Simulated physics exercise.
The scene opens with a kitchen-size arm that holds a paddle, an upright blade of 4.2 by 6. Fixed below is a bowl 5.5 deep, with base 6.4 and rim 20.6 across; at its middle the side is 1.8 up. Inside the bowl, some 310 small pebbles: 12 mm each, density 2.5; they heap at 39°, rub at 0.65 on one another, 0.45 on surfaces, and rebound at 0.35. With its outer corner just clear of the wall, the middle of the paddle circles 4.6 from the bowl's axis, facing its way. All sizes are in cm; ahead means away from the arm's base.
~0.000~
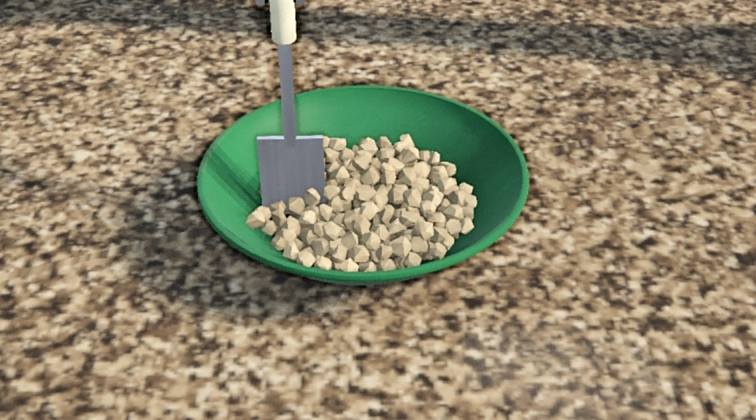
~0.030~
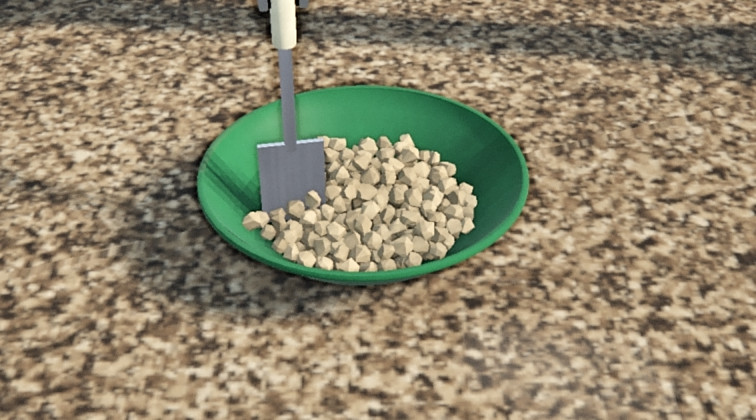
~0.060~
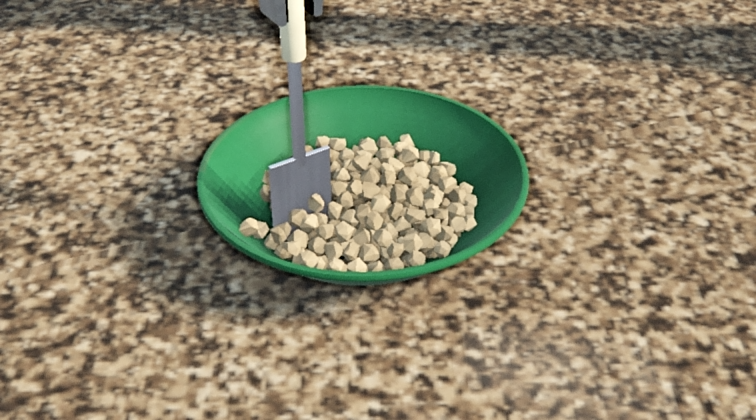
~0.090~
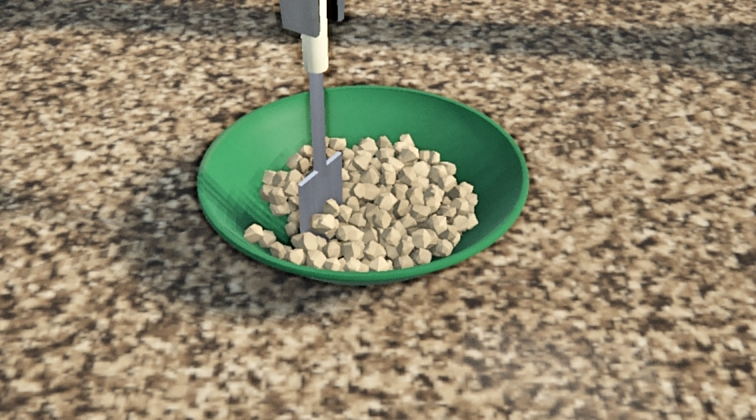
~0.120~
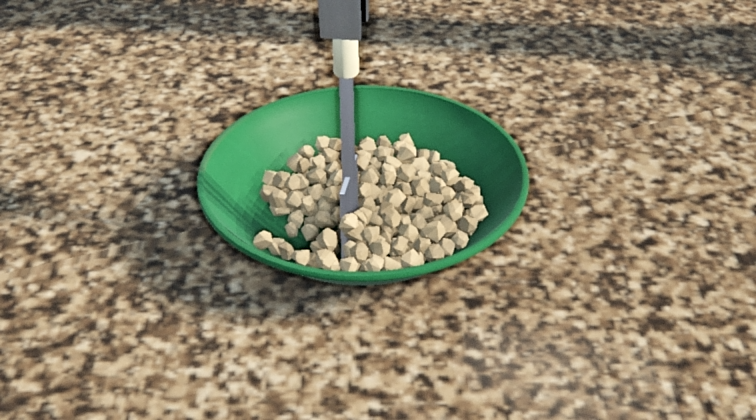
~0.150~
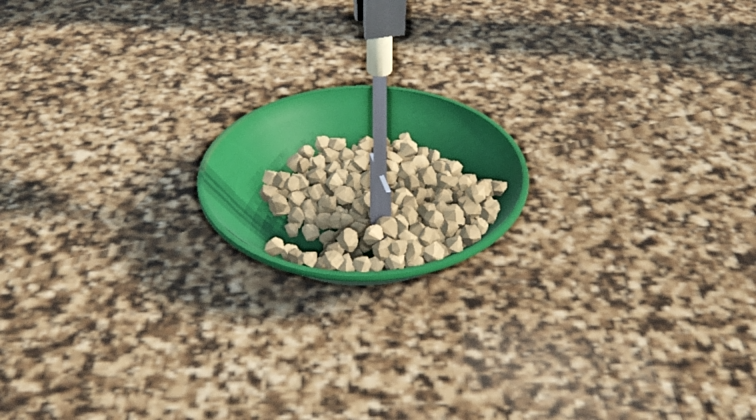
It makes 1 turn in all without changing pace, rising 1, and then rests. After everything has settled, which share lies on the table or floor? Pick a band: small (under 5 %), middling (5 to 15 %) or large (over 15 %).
Large.
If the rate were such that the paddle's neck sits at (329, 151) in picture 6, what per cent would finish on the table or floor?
About 10 per cent.
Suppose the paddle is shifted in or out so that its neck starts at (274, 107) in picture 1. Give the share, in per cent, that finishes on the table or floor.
Table or floor share: Near 30 %.
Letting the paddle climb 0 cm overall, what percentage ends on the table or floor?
Some 30 per cent.
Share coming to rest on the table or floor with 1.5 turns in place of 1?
That would give some 30 percent.
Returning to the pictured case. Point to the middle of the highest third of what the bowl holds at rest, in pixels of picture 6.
About (313, 206).
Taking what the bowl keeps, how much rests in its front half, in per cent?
Close to 50 in a hundred.
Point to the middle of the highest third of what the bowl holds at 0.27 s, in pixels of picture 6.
Around (446, 139).
By 0.27 s, 199° round, highest piece 9 above the table; 288 in the bowl, 3 on the table or floor, 18 in flight or on the tool.
By 0.39 s, 296° round, highest piece 8 above the table; 257 in the bowl, 33 on the table or floor, 19 in flight or on the tool.
By 0.65 s, 0° round, highest piece 6 above the table; 237 in the bowl, 72 on the table or floor.
By 1.35 s, 0° round, highest piece 6 above the table; 237 in the bowl, 72 on the table or floor.
Final count, 237 in the bowl, 72 on the table or floor. That is 23 % on the table or floor.
